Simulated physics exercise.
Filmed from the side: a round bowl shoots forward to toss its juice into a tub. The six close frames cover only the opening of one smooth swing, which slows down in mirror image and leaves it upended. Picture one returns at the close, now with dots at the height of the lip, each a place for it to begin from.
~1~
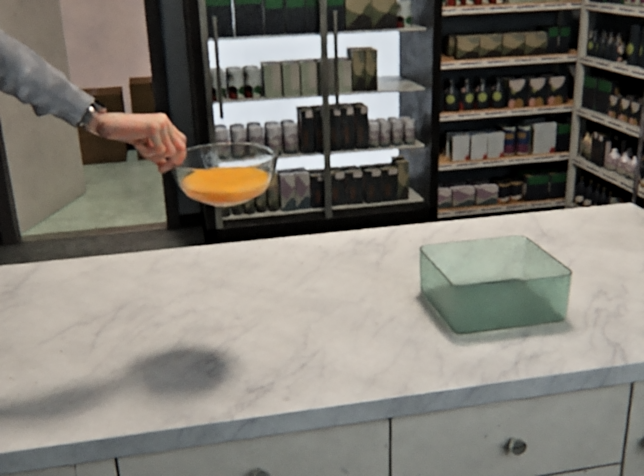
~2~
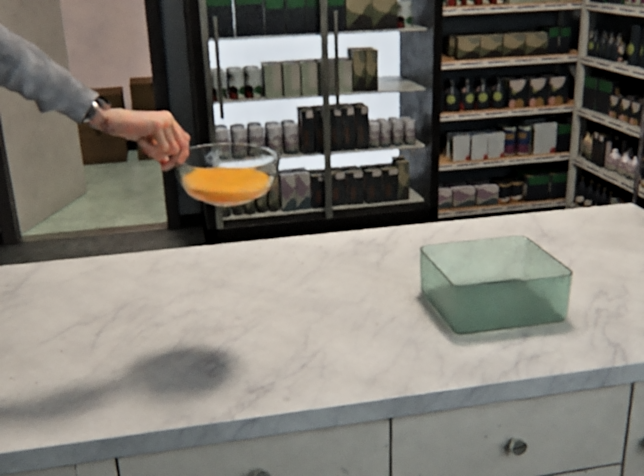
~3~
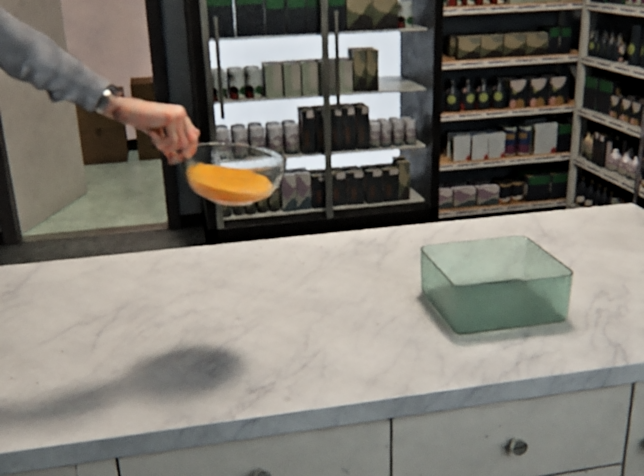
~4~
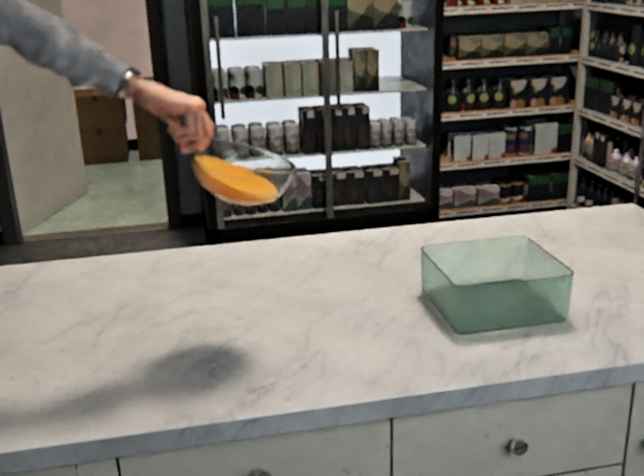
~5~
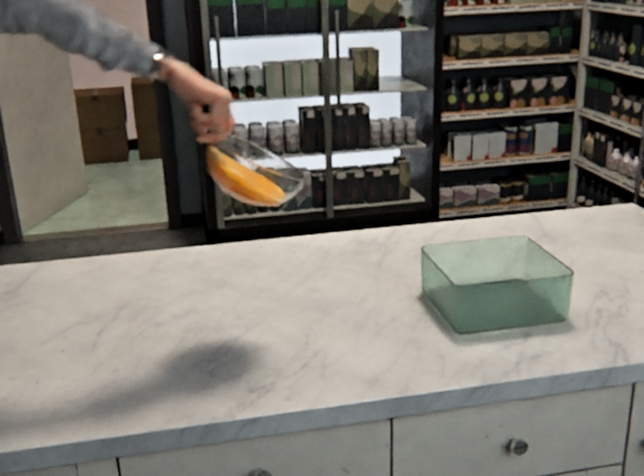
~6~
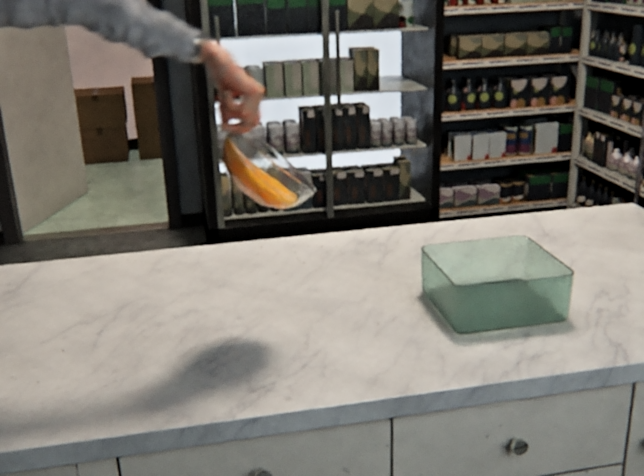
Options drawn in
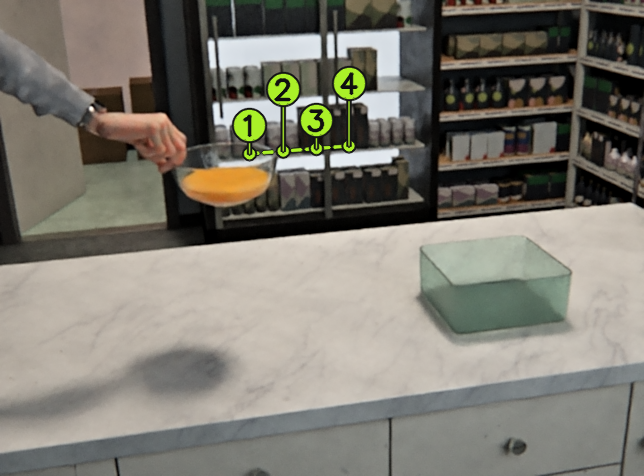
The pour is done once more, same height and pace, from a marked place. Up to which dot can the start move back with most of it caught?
It is 3.
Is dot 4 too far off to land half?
No.
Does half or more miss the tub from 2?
Yes.
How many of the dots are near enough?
Two.
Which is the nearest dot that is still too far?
2 it is.
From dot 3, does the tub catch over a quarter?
Yes, clearly.
On the marked copy, 1 at (249, 153); 2 at (283, 151); 3 at (316, 148); 4 at (349, 145).
Choosing 1, about 0 % lands in the tub, 97 % falls short and 3 % goes beside or beyond.
Choosing 2, about 12 % lands in the tub, 83 % falls short and 5 % goes beside or beyond.
Choosing 3, about 68 % lands in the tub, 11 % falls short and 21 % goes beside or beyond.
Choosing 4, about 66 % lands in the tub, 8 % falls short and 26 % goes beside or beyond.
